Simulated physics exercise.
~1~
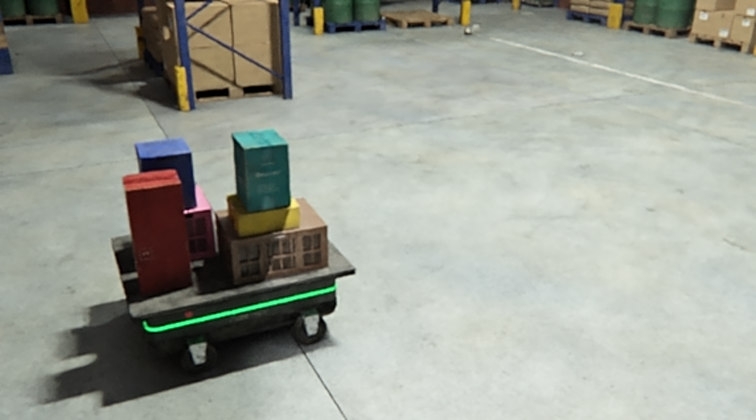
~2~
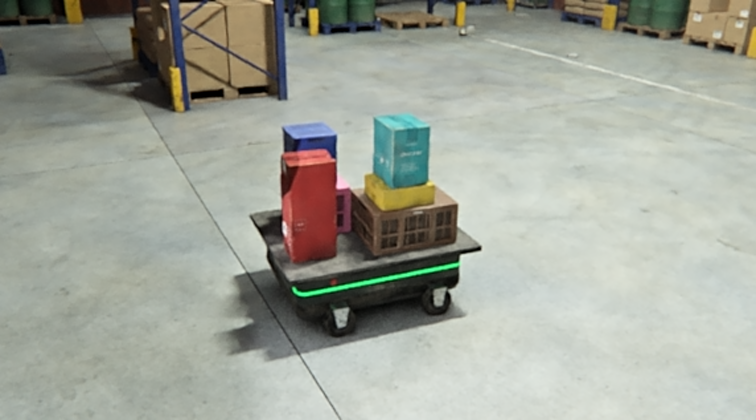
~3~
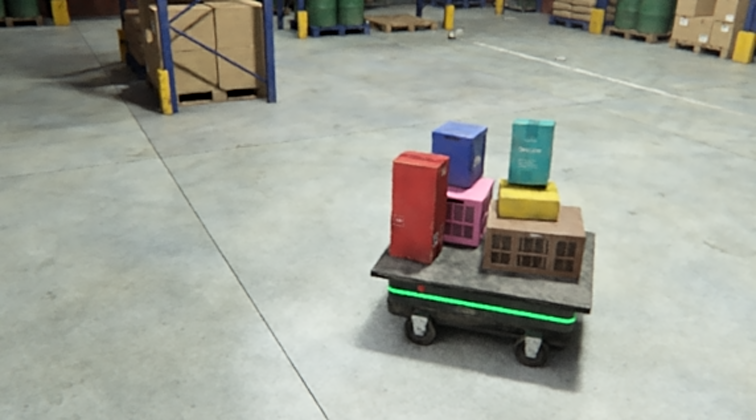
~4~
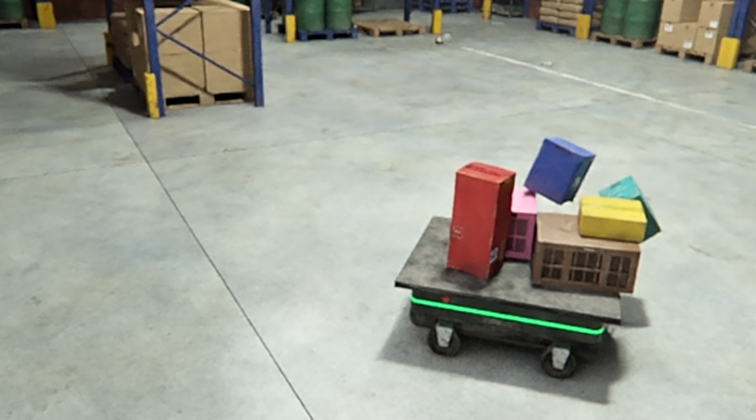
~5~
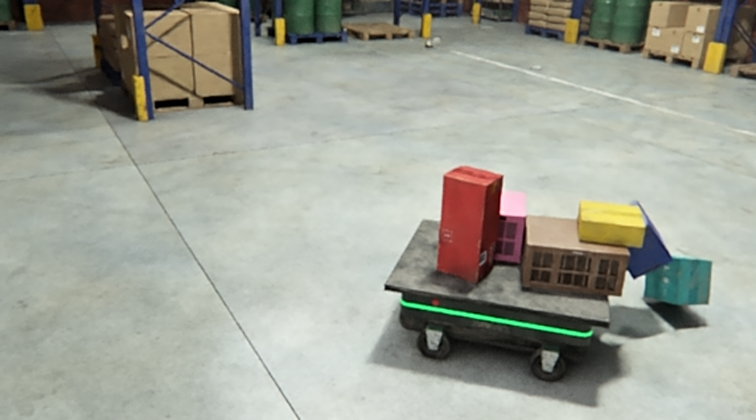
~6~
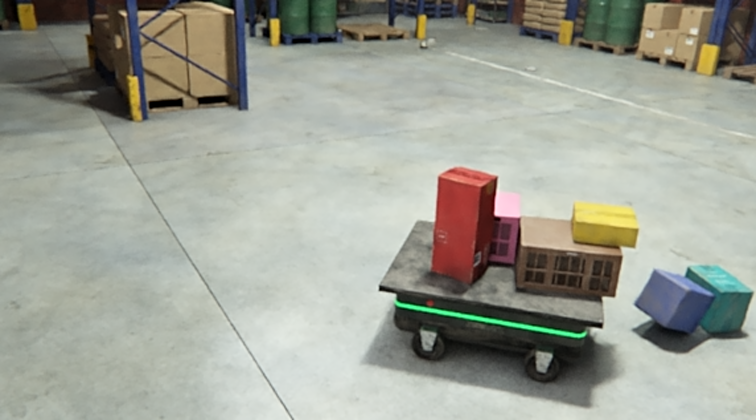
Robot cart carrying colourful boxes across a warehouse floor, turning and stopping as the turquoise and blue boxes tumble off its right side.
